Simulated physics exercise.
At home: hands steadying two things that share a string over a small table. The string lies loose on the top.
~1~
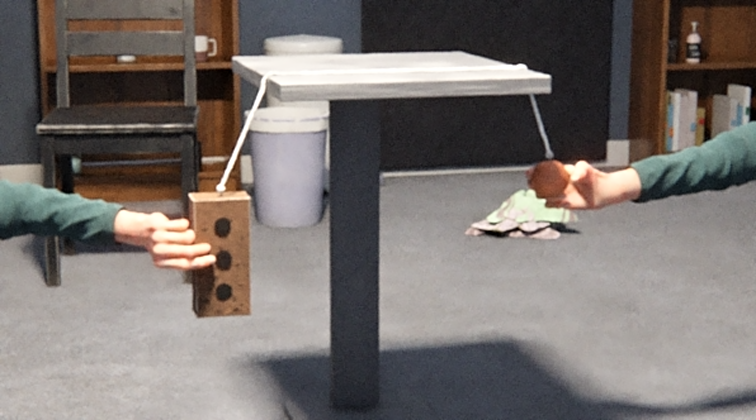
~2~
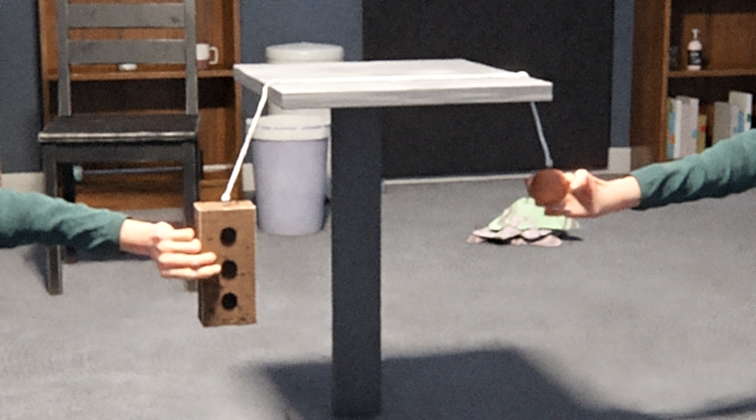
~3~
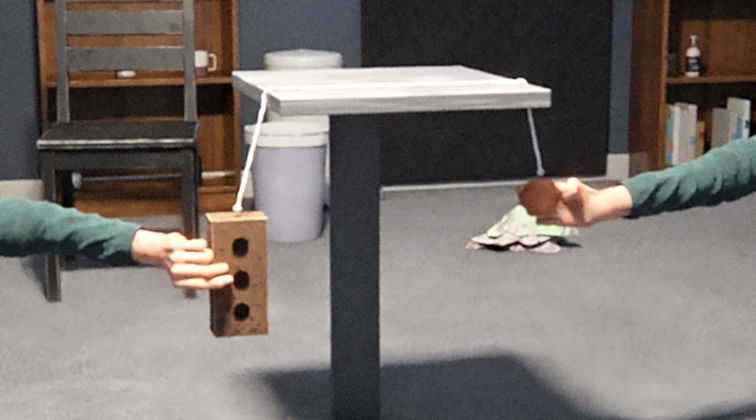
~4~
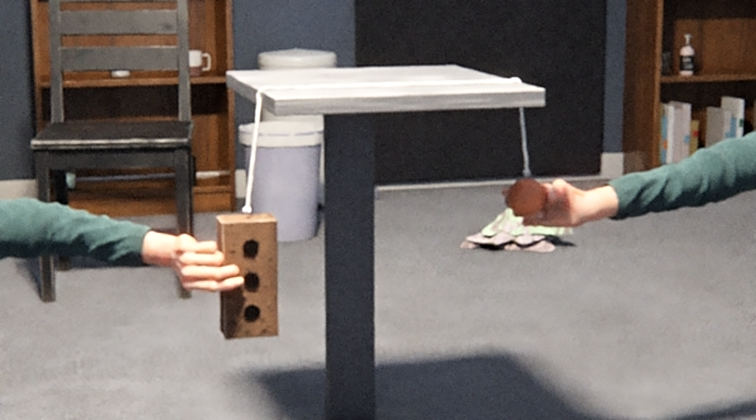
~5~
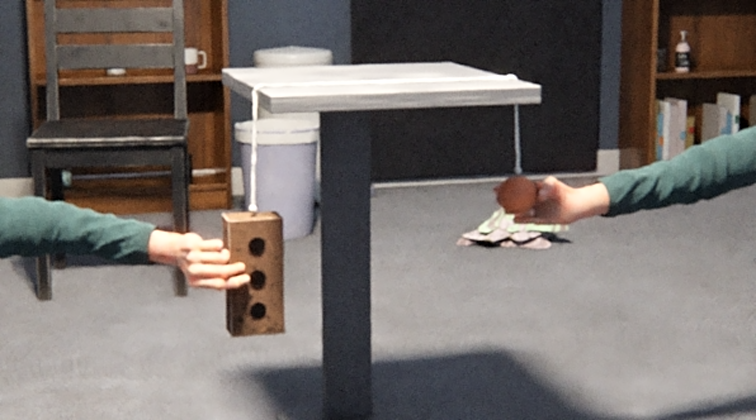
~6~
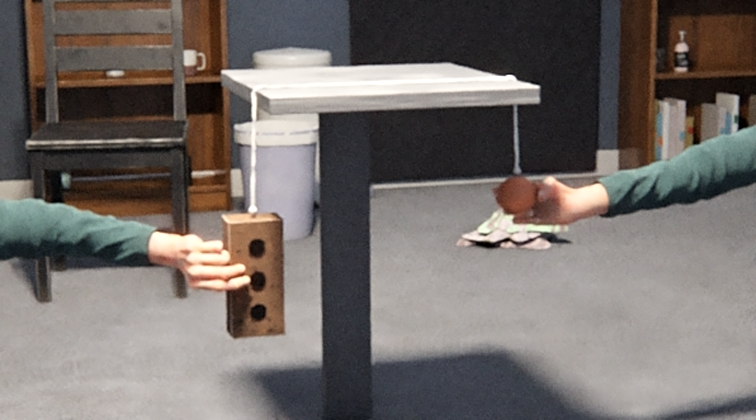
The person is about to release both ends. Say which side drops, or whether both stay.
The string sinks on the left side.
Then, 0.76 s later than the last view, left brick down on the floor; right orange pulled up onto the top near (302, 67).
Then, 1.30 s later than the last view, left brick down on the floor; right orange down on the floor.
Finally, left brick down on the floor; right orange down on the floor. The string drops leftwards.
